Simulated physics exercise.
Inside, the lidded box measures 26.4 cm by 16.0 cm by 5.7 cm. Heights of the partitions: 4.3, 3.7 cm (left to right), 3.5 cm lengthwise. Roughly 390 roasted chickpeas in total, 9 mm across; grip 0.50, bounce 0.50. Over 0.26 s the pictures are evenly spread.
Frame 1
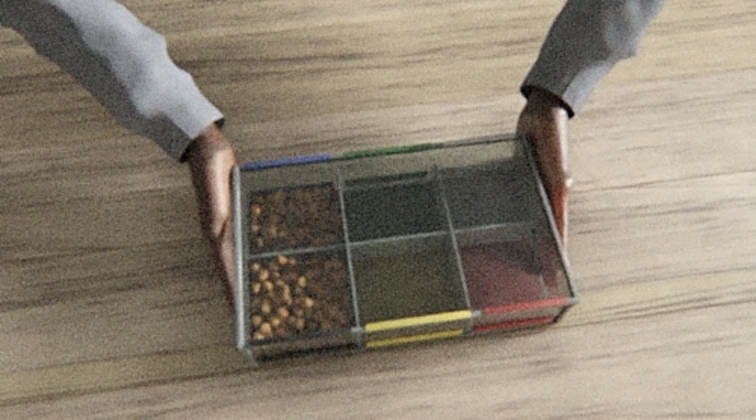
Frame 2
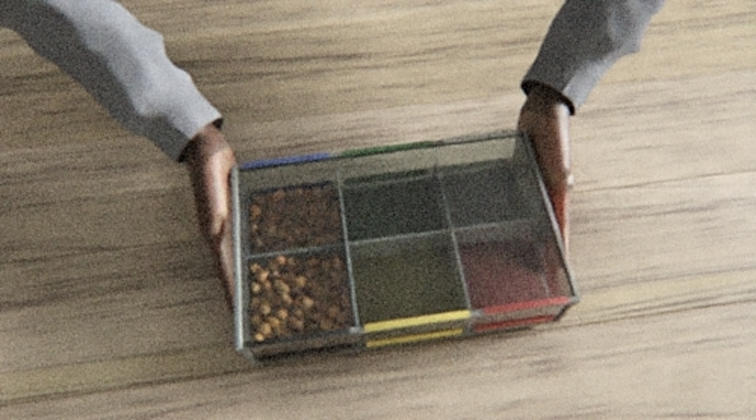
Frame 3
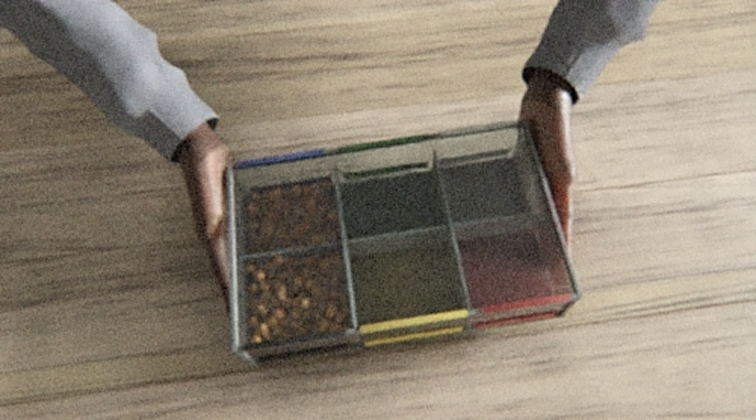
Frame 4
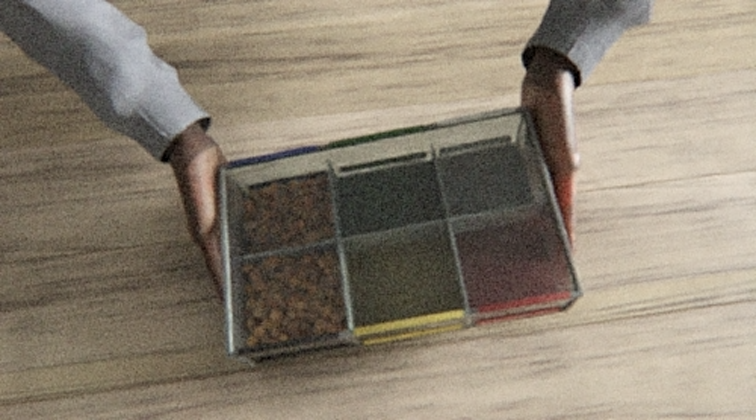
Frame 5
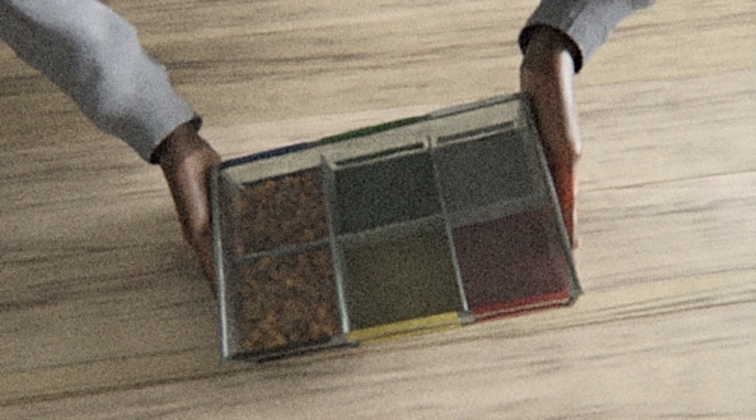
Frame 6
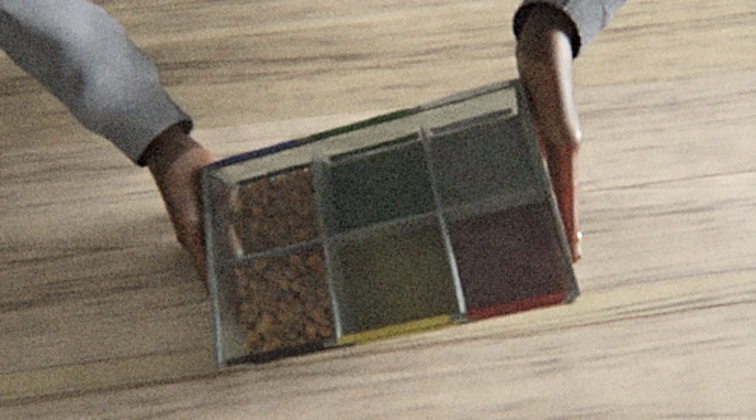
The footage shows two hands in grey sleeves holding a clear, six-compartment box above a wooden surface, with small brown pieces in the two left compartments, and gradually tilting it so its left front corner dips lowest.
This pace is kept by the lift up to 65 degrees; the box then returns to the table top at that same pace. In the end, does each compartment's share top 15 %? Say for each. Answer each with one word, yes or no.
Red: No. Blue: Yes. Green: No. Yellow: No. White: No. Black: Yes.
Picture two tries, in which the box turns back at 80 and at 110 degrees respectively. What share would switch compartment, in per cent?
Some 5 and 5 per cent.
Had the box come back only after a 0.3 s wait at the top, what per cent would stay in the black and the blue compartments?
You'd end up with black at 65 per cent and blue at 35 per cent.
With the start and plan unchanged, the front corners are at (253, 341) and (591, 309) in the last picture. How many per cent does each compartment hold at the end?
It comes out as red at 0 percent, blue at 35 percent, green at 0 percent, yellow at 5 percent, white at 0 percent and black at 60 percent.
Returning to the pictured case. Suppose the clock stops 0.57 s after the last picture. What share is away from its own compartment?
Around 0 in a hundred.
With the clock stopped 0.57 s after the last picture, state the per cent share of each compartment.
In per cent: Red 0, blue 35, green 0, yellow 0, white 0, black 65.
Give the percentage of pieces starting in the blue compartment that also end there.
Around 100 percent stays put.
Then, 0.57 s after the last picture, tilt 63 degrees; blue 35 %, black 65 %.
Then, 0.96 s after the last picture, tilt 26 degrees; blue 35 %, black 65 %.
Then, 1.42 s after the last picture, tilt 0 degrees; blue 35 %, black 65 %.
In the end, red 0 %, blue 35 %, green 0 %, yellow 0 %, white 0 %, black 65 %.
